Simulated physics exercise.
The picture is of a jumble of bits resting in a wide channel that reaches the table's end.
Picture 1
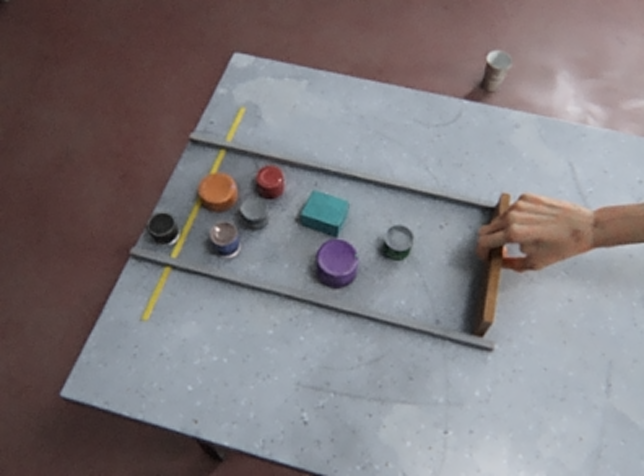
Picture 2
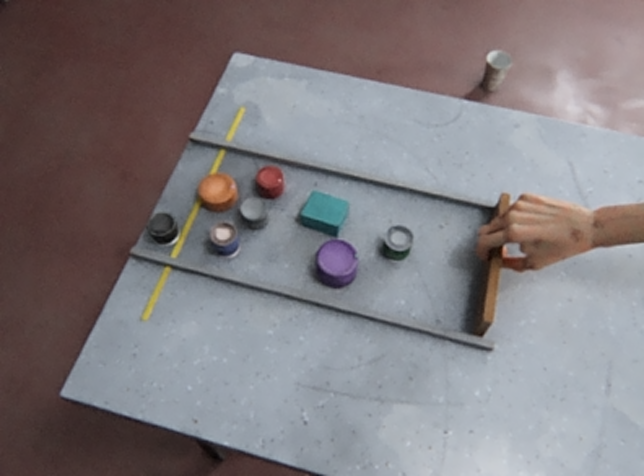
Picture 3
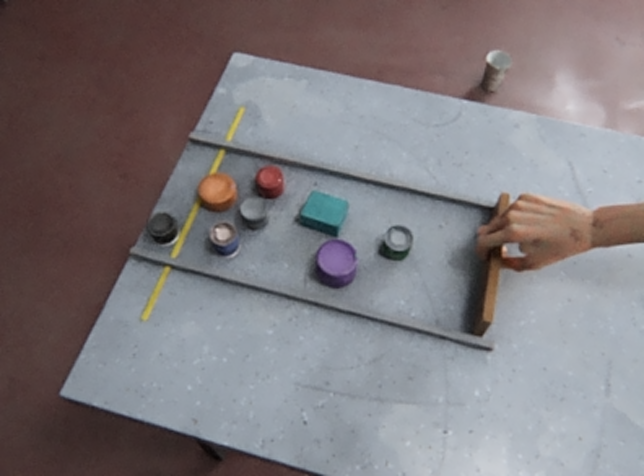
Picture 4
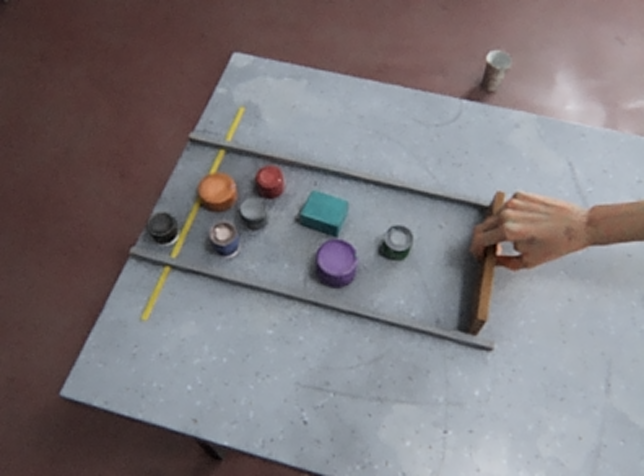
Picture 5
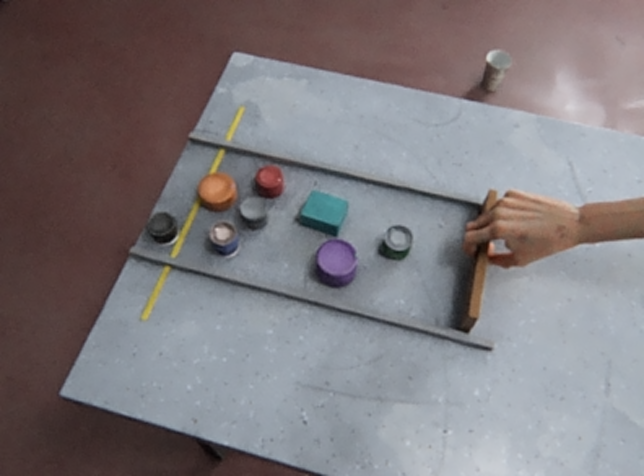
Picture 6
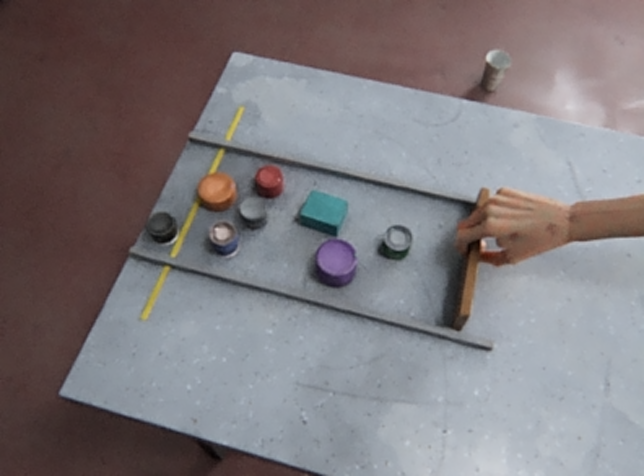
A hand slides a wooden board slightly left along a channel toward several small, still objects.
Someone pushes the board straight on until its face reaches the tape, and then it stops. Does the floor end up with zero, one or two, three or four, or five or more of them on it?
The number that tumble down is over two and under five.
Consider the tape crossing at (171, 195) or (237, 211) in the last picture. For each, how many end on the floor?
8 and 0.
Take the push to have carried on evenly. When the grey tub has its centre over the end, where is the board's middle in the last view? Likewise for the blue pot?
First it's close to (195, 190), next close to (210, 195).
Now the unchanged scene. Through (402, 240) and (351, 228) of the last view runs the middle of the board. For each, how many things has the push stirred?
I count 1 first and 3 after.
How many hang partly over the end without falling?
That comes to 1 of them.
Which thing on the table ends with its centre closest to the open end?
It's the grey tub that is foremost.
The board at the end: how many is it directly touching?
4.
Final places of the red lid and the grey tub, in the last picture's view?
(205, 151), and the other (153, 201).
Soon after, none off yet; black pot at rest near (163, 228); orange lid at rest near (217, 192); blue pot at rest near (224, 239).
Then, none off yet; black pot moved about its own width near (146, 225); orange lid moved about its own width near (195, 182); blue pot moved well along near (169, 232).
At rest, the number that fall off is three or four; fallen, blue pot, orange lid and black pot.
